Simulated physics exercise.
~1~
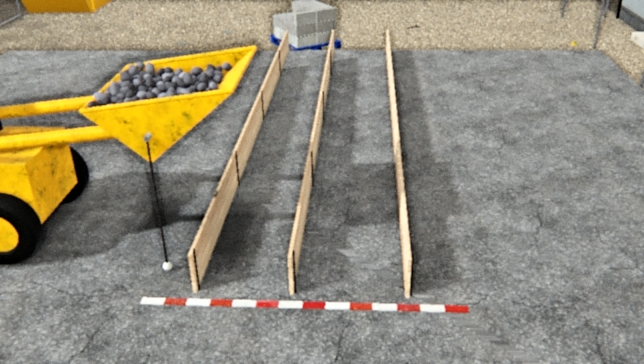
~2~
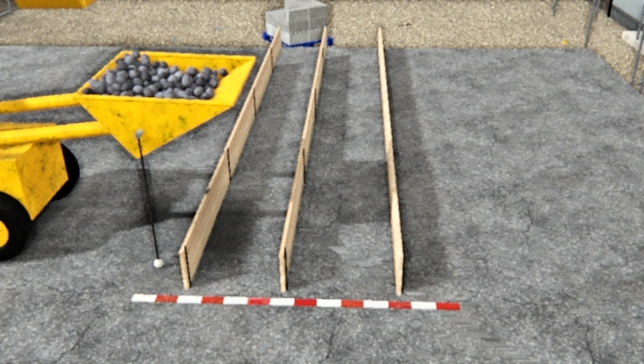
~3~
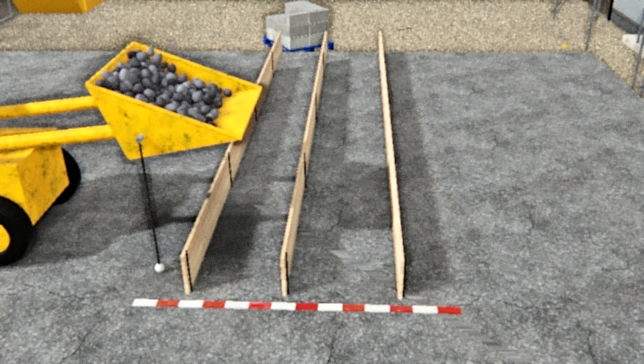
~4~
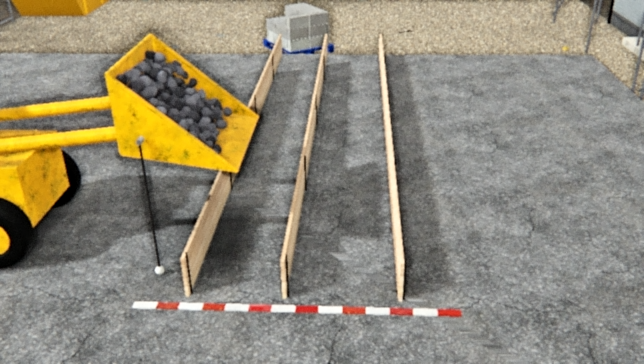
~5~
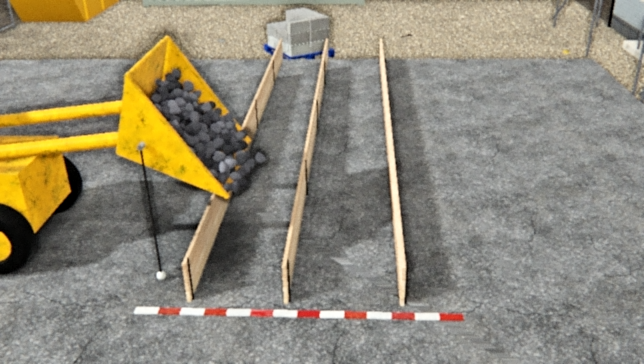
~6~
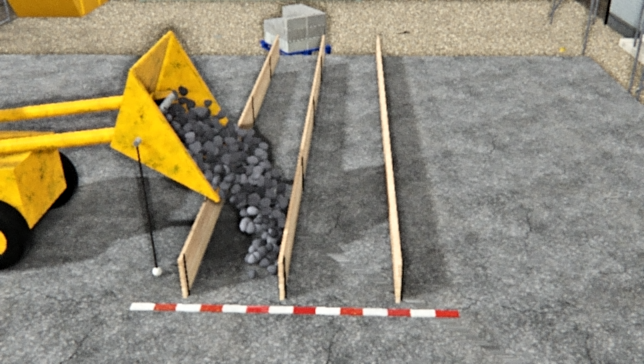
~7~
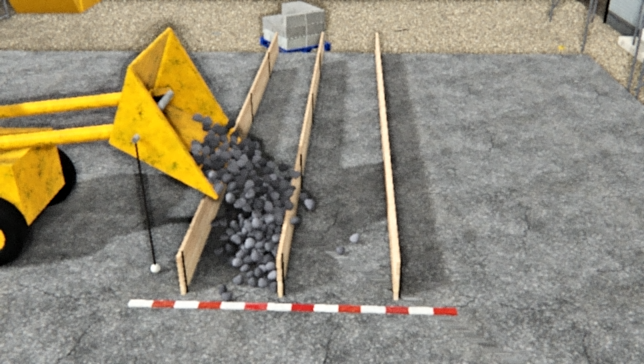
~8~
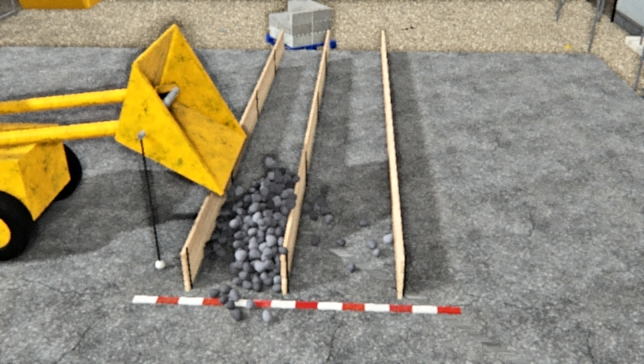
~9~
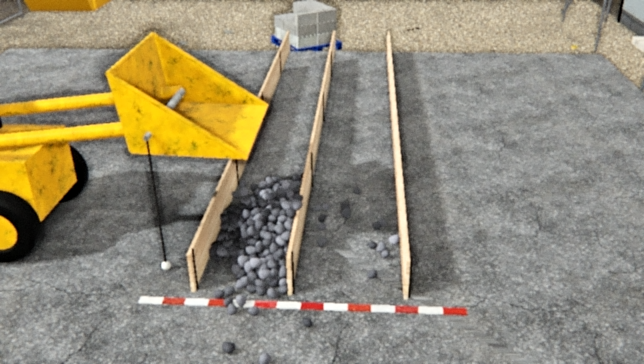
The video shows a yellow loader tipping its bucket of dark grey stones to the right, spilling them over the first of three wooden planks. Most pile up between the left and middle planks, a few scatter beyond, and the emptied bucket tilts partway back.
